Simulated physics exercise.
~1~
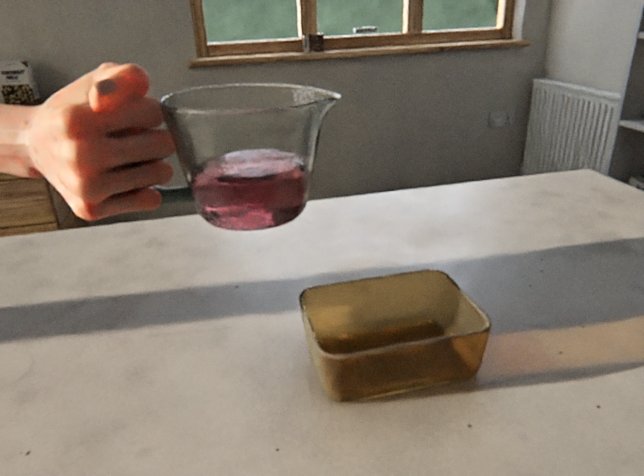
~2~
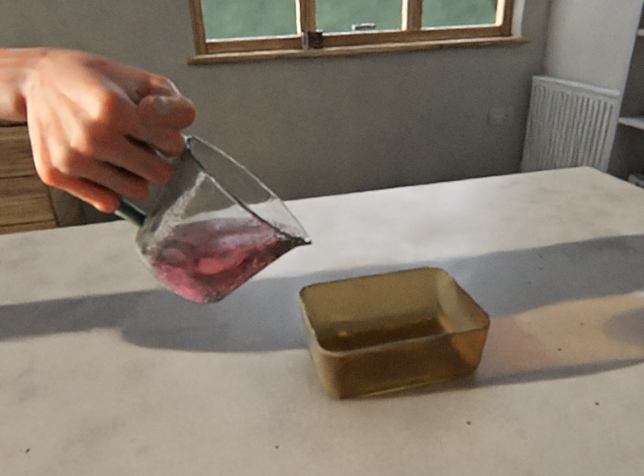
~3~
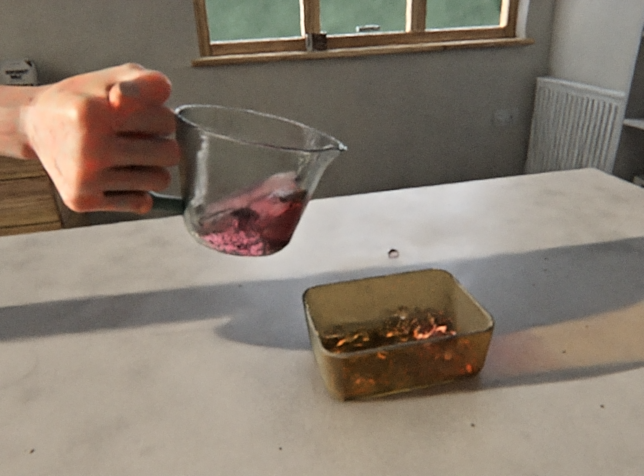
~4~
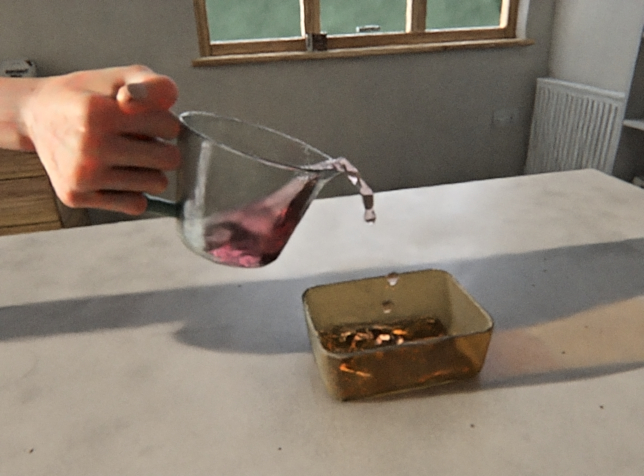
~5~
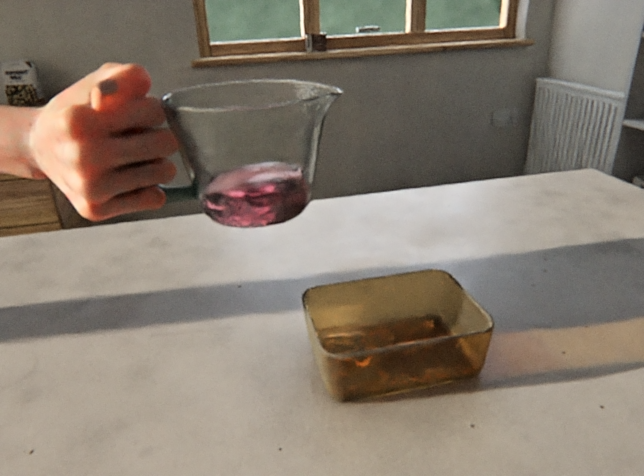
On a pale table top, a hand tips pink liquid from a jug into an amber tub, then levels it.
